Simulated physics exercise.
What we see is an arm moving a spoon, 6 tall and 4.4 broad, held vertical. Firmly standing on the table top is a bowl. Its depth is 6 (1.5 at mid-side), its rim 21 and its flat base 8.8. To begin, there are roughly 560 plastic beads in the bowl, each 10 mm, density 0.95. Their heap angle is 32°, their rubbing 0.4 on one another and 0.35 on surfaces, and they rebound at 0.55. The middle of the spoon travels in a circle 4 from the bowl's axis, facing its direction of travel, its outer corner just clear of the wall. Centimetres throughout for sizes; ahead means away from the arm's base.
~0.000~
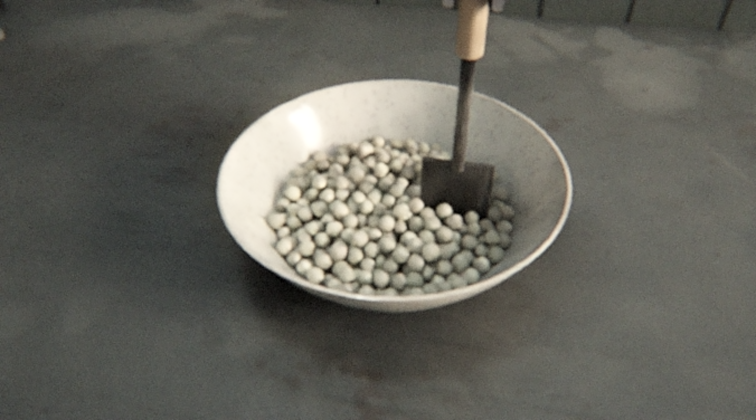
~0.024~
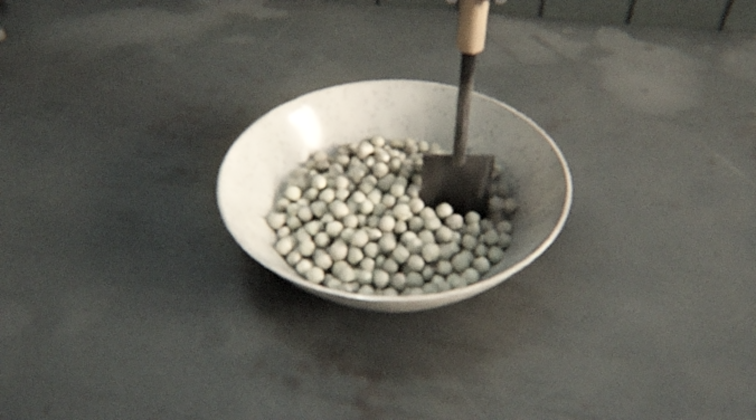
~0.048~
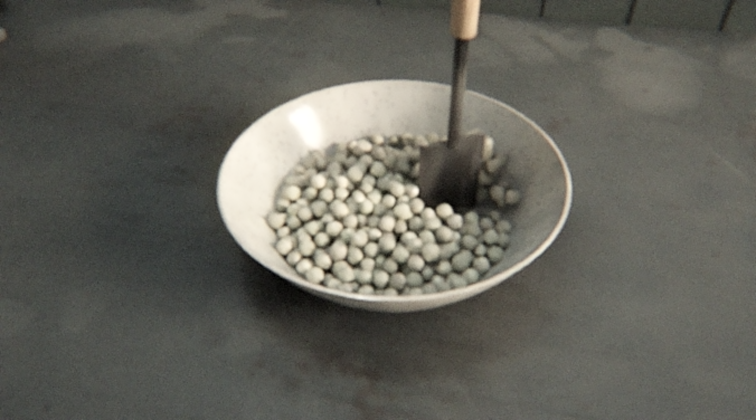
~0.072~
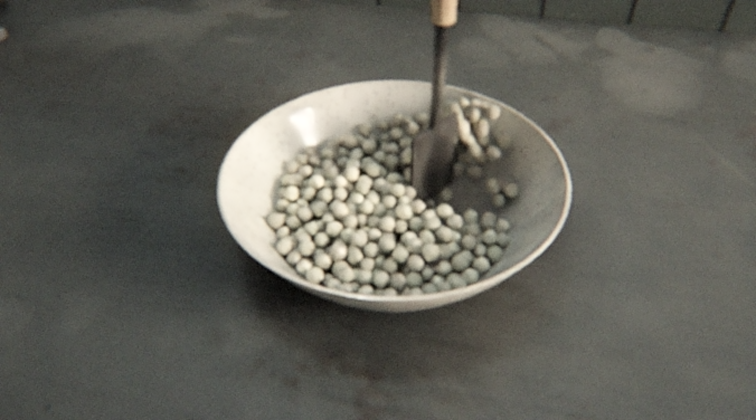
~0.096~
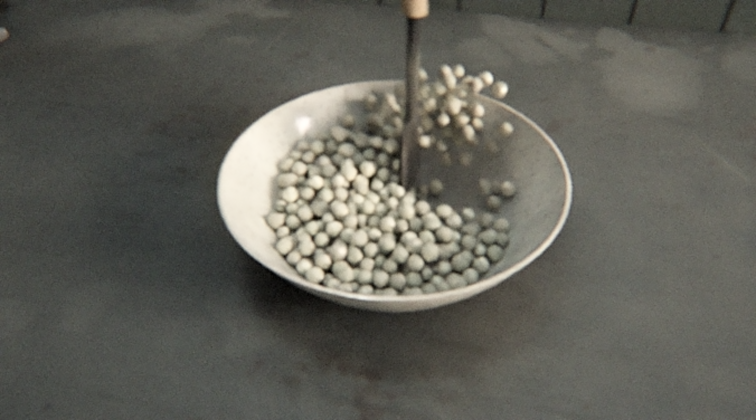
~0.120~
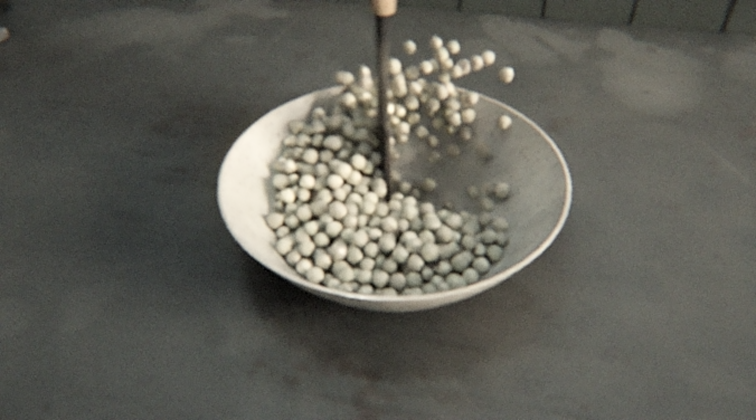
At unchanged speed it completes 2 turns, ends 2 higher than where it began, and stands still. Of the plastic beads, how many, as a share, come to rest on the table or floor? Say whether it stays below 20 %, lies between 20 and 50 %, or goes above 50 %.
It lies between 20 and 50 %.
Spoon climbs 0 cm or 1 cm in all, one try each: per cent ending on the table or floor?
Near 45 in a hundred, then 35 in a hundred.
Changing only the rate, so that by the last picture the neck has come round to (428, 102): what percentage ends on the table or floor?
It works out to roughly 5 percent.
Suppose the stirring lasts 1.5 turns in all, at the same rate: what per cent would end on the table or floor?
I'd expect some 30 per cent.
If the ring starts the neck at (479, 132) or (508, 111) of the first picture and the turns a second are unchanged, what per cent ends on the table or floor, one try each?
Near 35 per cent and near 5 per cent, in that order.
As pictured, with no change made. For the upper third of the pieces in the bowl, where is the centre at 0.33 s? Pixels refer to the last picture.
(473, 243), roughly.
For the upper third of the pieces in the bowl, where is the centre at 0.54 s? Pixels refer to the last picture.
(411, 181).
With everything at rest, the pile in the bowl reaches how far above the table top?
It reaches some 5.0 cm above the table.
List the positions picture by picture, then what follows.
The first picture shows the spoon neck at (460, 141), 0° round; upper third of the load around (393, 200), from x 275 to 505, top at y 140; 560 in the bowl.
The second picture shows the spoon neck at (461, 135), 8° round; upper third of the load around (394, 196), from x 275 to 510, top at y 140.
The third picture shows the spoon neck at (455, 119), 31° round; upper third of the load around (400, 183), from x 275 to 510, top at y 135.
The fourth picture shows the spoon neck at (437, 105), 58° round; upper third of the load around (400, 160), from x 275 to 510, top at y 105.
The fifth picture shows the spoon neck at (411, 96), 85° round; upper third of the load around (388, 147), from x 275 to 510, top at y 70.
The sixth picture shows the spoon neck at (383, 95), 112° round; upper third of the load around (361, 132), from x 275 to 505, top at y 45; 554 in the bowl, 6 in flight or on the tool.
After 0.33 s, 346° round, highest piece 10 above the table; 436 in the bowl, 67 on the table or floor, 57 in flight or on the tool.
After 0.54 s, 220° round, highest piece 14 above the table; 393 in the bowl, 161 on the table or floor, 6 in flight or on the tool.
After 0.85 s, 0° round, highest piece 5 above the table; 392 in the bowl, 168 on the table or floor.
After 1.55 s, 0° round, highest piece 5 above the table; 392 in the bowl, 168 on the table or floor.
In the end, 392 in the bowl, 168 on the table or floor. That is 30 % on the table or floor.
